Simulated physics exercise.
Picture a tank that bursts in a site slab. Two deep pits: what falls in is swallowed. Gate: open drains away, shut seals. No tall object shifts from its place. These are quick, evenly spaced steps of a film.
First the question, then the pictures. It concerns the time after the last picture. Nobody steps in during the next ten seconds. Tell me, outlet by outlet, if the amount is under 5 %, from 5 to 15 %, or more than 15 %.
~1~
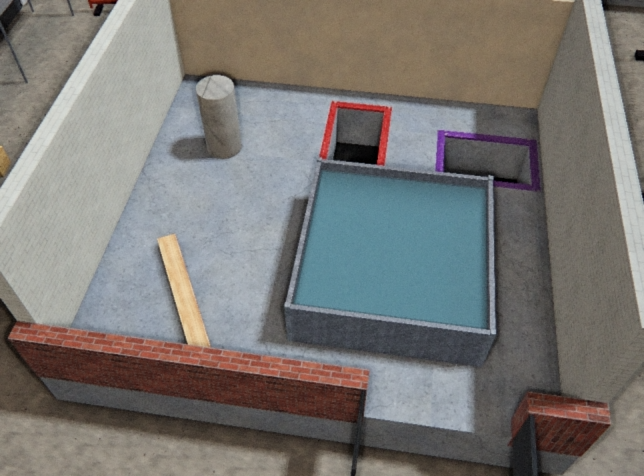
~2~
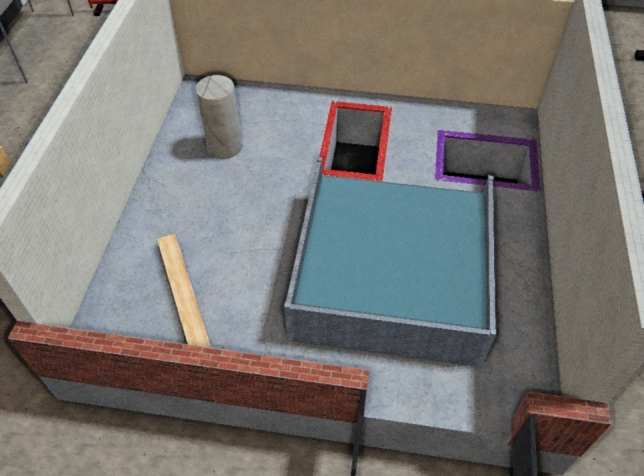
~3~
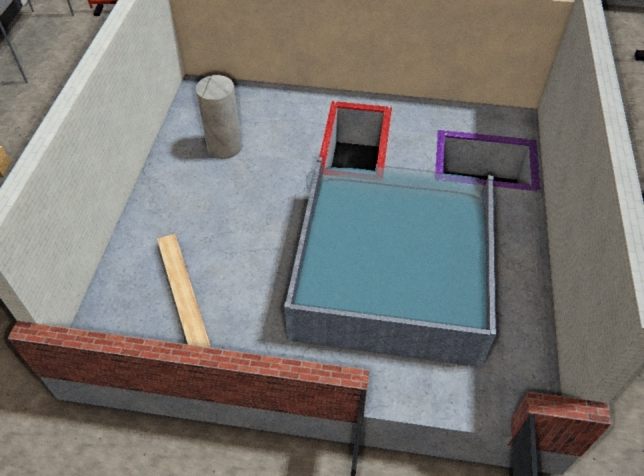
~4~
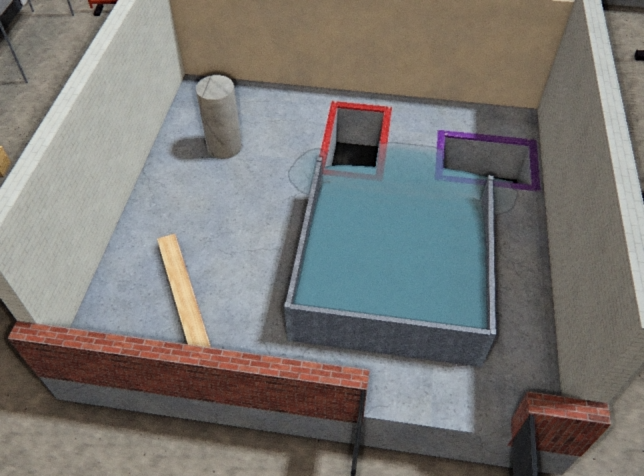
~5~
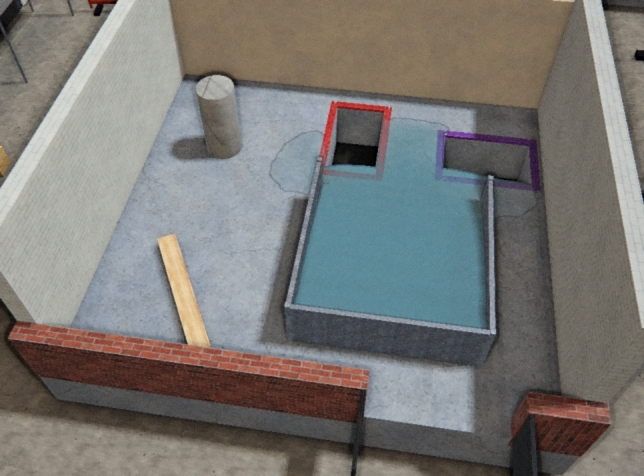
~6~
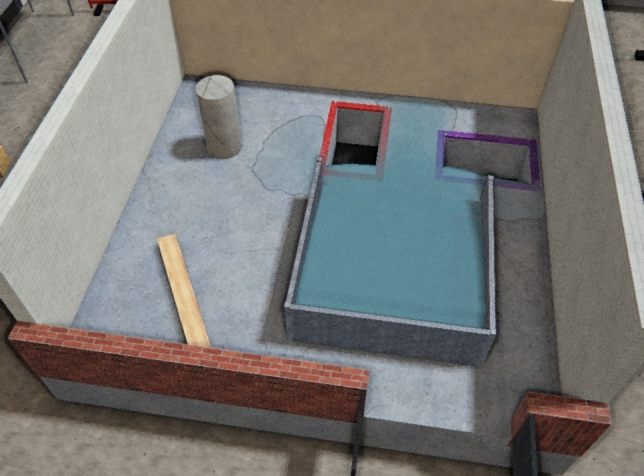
I expect the gate to account for a fraction below five per cent; I expect the red pit to account for upward of fifteen per cent; I expect the purple pit to account for upward of fifteen per cent.
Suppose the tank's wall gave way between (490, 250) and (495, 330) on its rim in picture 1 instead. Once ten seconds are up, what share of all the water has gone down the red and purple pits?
In per cent: Red 2, purple 35.
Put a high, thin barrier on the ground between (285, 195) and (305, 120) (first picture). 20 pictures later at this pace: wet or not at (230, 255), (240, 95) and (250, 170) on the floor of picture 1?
Taken in turn, the three points are unsoaked, soaked and unsoaked.
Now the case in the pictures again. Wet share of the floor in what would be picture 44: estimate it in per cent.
It comes to roughly 60 in a hundred.
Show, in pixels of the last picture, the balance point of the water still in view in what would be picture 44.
Around pixel (342, 194).
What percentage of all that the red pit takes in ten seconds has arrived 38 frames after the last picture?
I'd put it at about 90 per cent.
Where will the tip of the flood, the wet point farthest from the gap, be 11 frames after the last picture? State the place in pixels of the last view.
By then the tip should be at about (205, 76).
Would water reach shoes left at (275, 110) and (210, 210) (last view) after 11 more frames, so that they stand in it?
One after the other: Waterlogged, left dry.
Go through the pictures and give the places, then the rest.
The first frame shows the open tank at (396, 241) is whole and still.
In the second frame, the front is at a hidden place, out from the gap on the open tank's far side.
In the third frame, the front is at a hidden place, out from the gap on the open tank's far side.
In the fourth frame, water pours out on the open tank's far side and has run to (507, 185).
In the fifth frame, water pours out on the open tank's far side and has run to (303, 139).
In the sixth frame, water pours out on the open tank's far side and has run to (426, 100).
A moment on, water covers 30 % of the floor; the gate 0 %, the red pit 12 %, the purple pit 9 %.
Next, water covers 35 % of the floor; the gate 0 %, the red pit 21 %, the purple pit 17 %.
Then, water covers 40 % of the floor; the gate 0 %, the red pit 30 %, the purple pit 27 %.
Later, water covers 60 % of the floor; the gate 0 %, the red pit 37 %, the purple pit 35 %.
In the end, water covers 75 % of the floor; the gate 0 %, the red pit 41 %, the purple pit 40 %.
